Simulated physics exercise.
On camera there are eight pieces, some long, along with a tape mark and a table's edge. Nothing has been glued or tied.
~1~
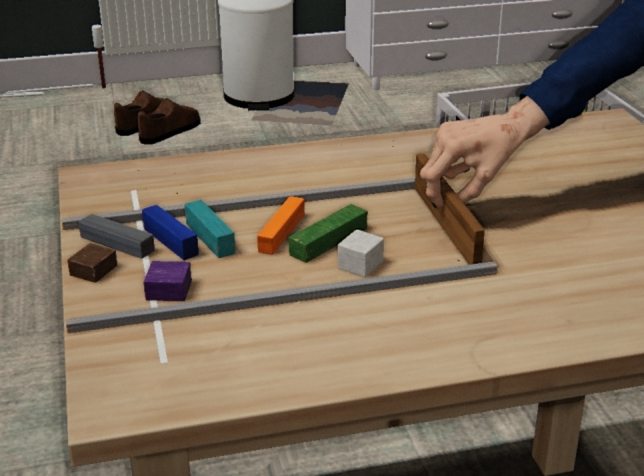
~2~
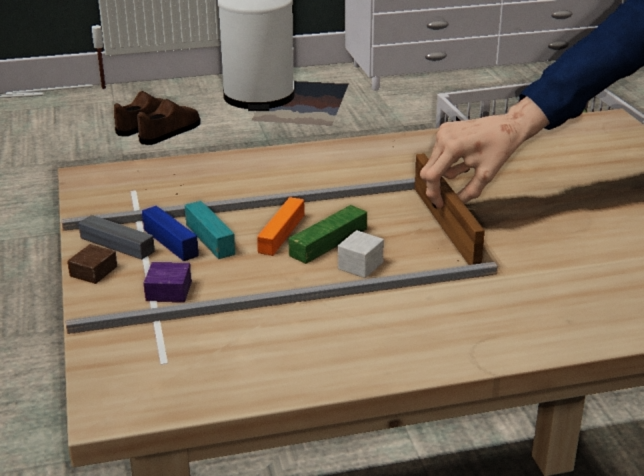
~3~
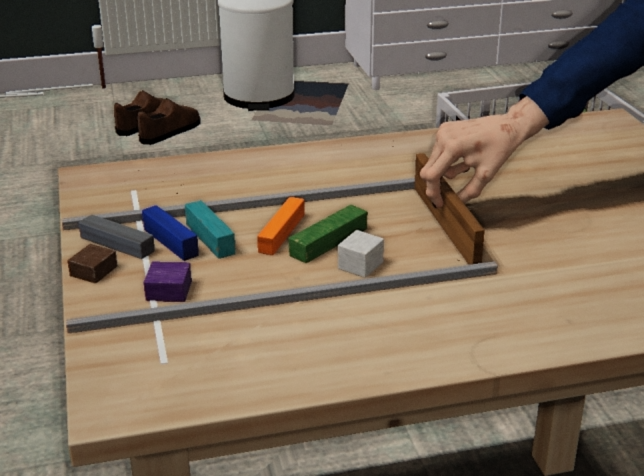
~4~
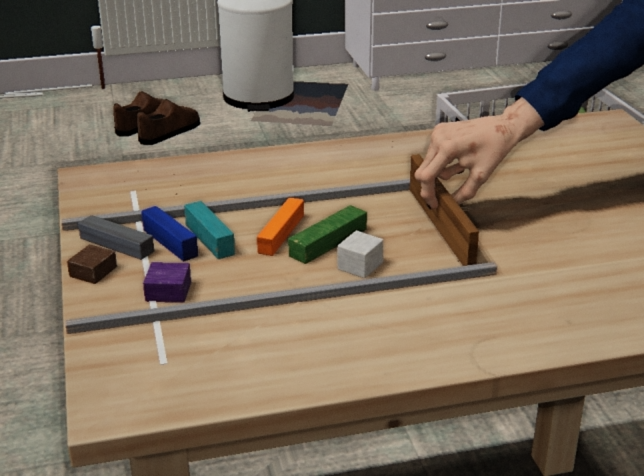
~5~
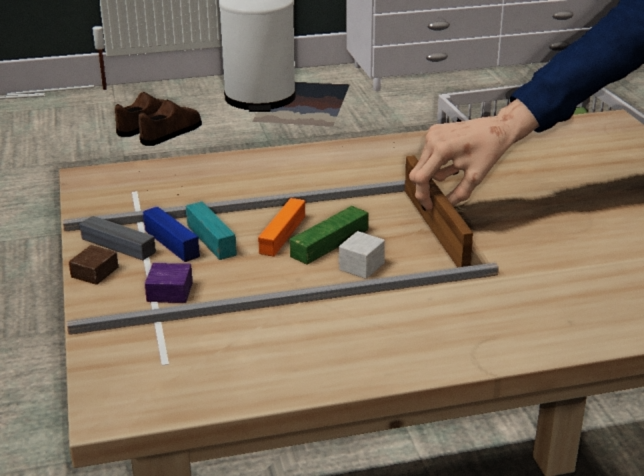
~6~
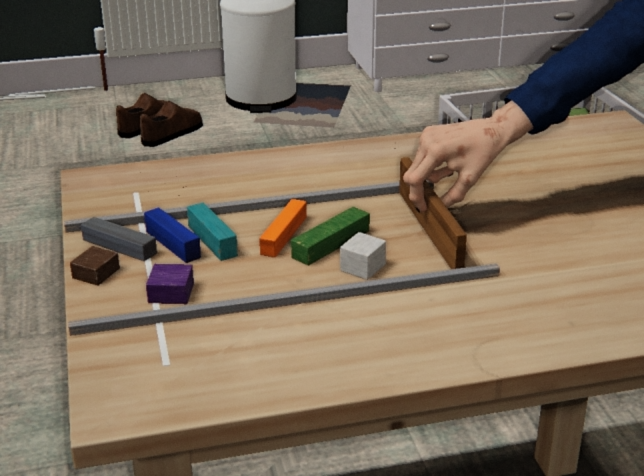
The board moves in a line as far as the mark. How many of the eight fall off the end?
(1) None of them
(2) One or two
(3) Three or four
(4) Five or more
(2) One or two.
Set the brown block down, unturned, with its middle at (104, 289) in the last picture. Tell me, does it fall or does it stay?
Brown block: Gone.
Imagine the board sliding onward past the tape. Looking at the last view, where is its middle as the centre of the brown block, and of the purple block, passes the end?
The brown block puts it at (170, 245), the purple block at (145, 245).
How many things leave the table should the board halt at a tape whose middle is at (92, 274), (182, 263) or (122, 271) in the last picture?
7, 0, 4.
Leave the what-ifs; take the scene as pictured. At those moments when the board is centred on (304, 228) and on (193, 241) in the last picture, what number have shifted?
First 3, after that 8.
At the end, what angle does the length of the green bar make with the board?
Angle: Roughly 25 degrees.
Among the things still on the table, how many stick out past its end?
The figure is 2.
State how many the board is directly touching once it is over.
It's 3.
Early on, none off yet; brown block at rest near (95, 265); grey stick at rest near (119, 239); purple block at rest near (170, 283).
A while later, none off yet; brown block travelled a little near (84, 270); grey stick travelled a little near (70, 242); purple block travelled about its own width near (112, 286).
Finally, the number that fall off is one or two; lost, grey stick and brown block.
